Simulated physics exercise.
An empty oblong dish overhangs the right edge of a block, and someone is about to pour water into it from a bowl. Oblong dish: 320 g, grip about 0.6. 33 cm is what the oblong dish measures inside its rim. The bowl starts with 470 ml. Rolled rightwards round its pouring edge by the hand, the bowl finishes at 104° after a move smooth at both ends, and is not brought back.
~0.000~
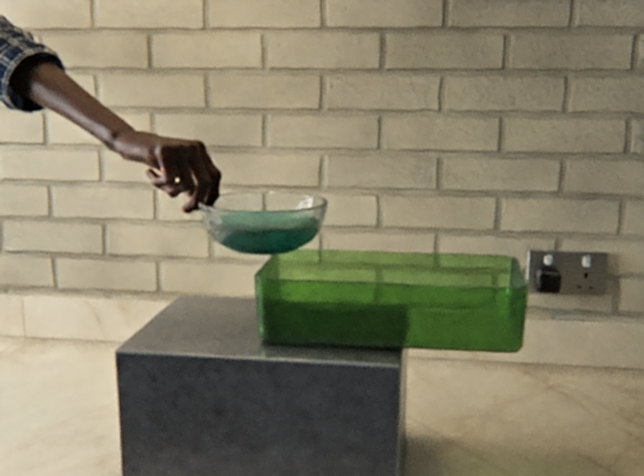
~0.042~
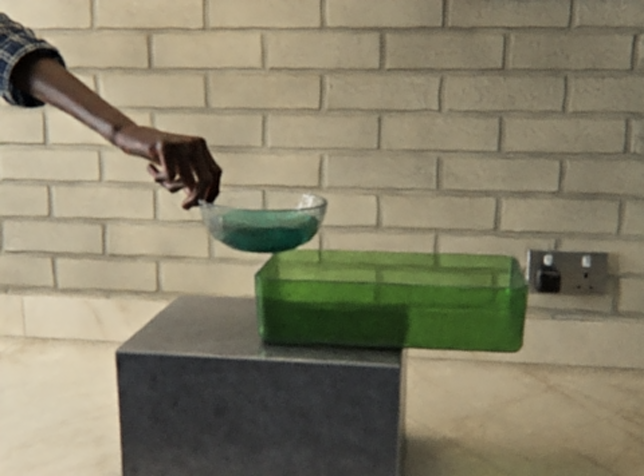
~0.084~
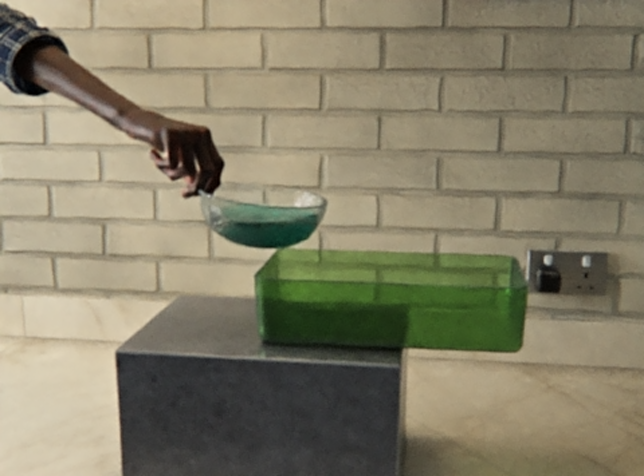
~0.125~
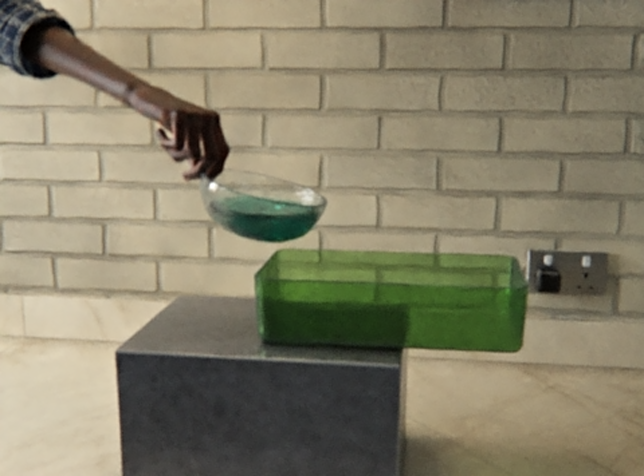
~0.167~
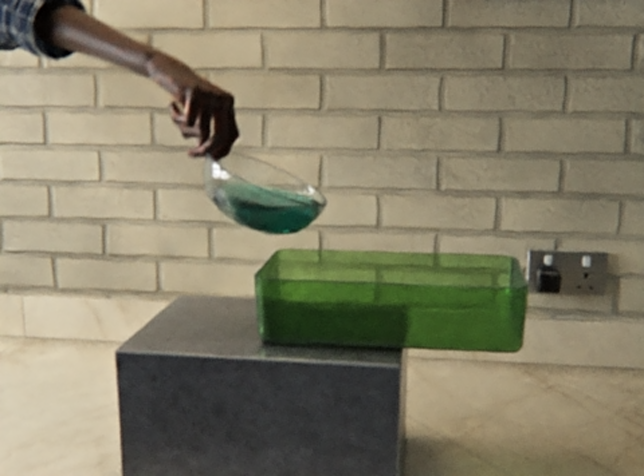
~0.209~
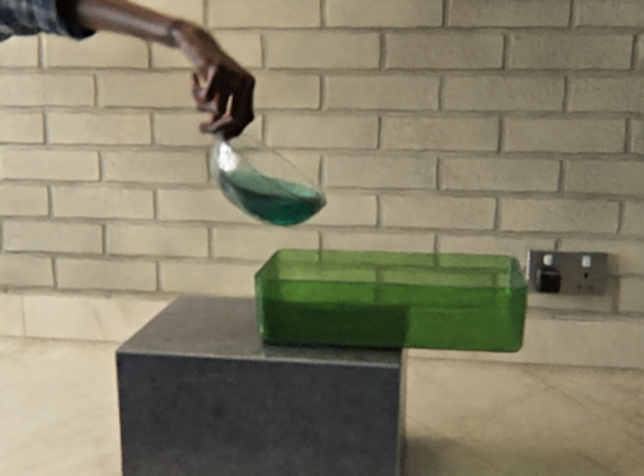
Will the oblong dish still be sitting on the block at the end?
No, it falls off.
By 0.46 s the tilt is 99° and 15 per cent is still to pour; the oblong dish lies level with 14 per cent in it.
By 0.64 s the tilt is 104° and 0 per cent is still to pour; the oblong dish leans 10° with 93 per cent in it.
By 0.82 s the tilt is 104° and 0 per cent is still to pour; the oblong dish leans 31° with 80 per cent in it.
By 1.03 s the tilt is 104° and 0 per cent is still to pour; the oblong dish leans 81° with 81 per cent in it.
At rest the oblong dish leans 86° with 0 per cent in it.
